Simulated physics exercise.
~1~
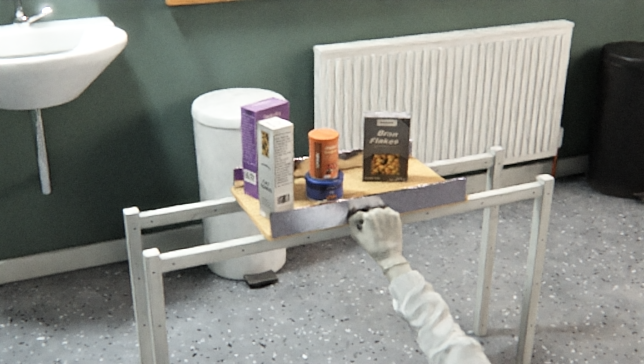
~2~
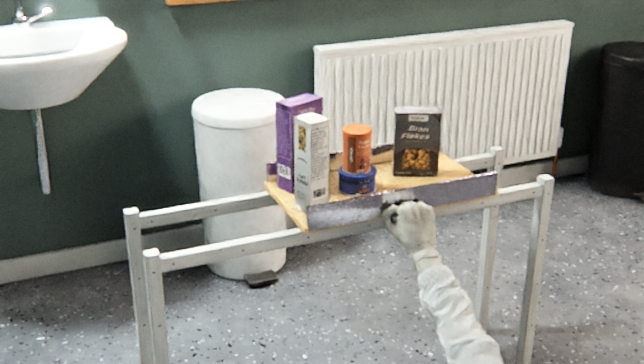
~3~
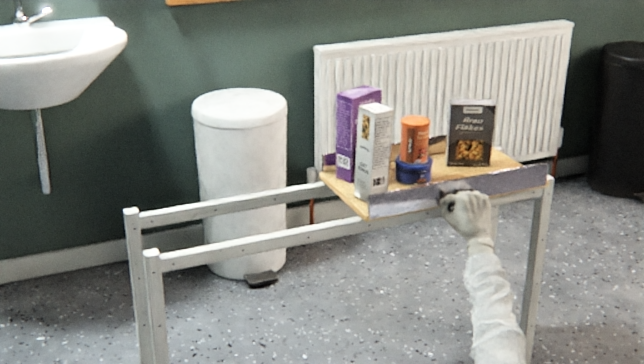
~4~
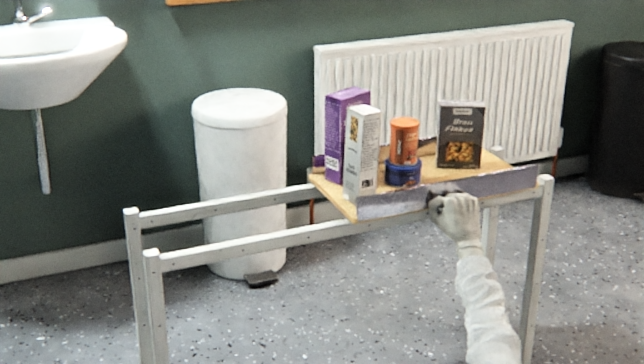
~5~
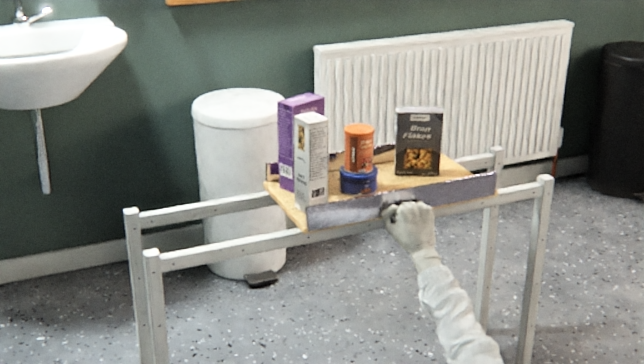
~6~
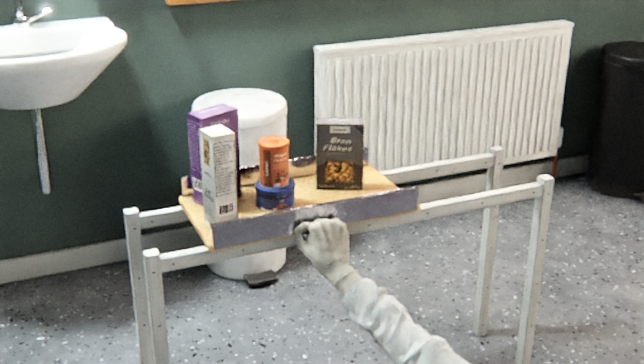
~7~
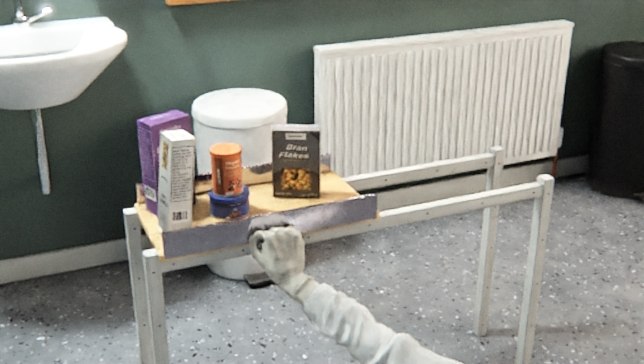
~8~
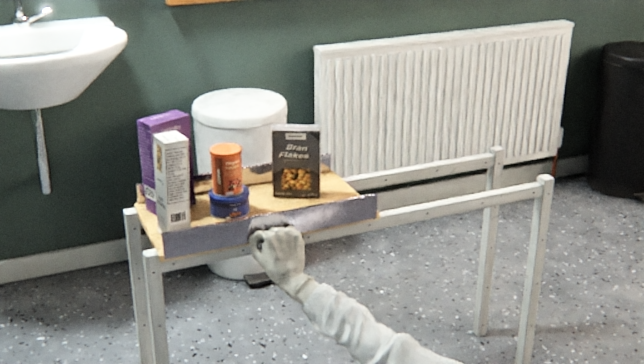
A gloved hand slid a wooden tray of packets and tubs to the right along a metal frame, then drew it back left to the far end, where it stopped with the purple packet, white carton and orange tin still standing.
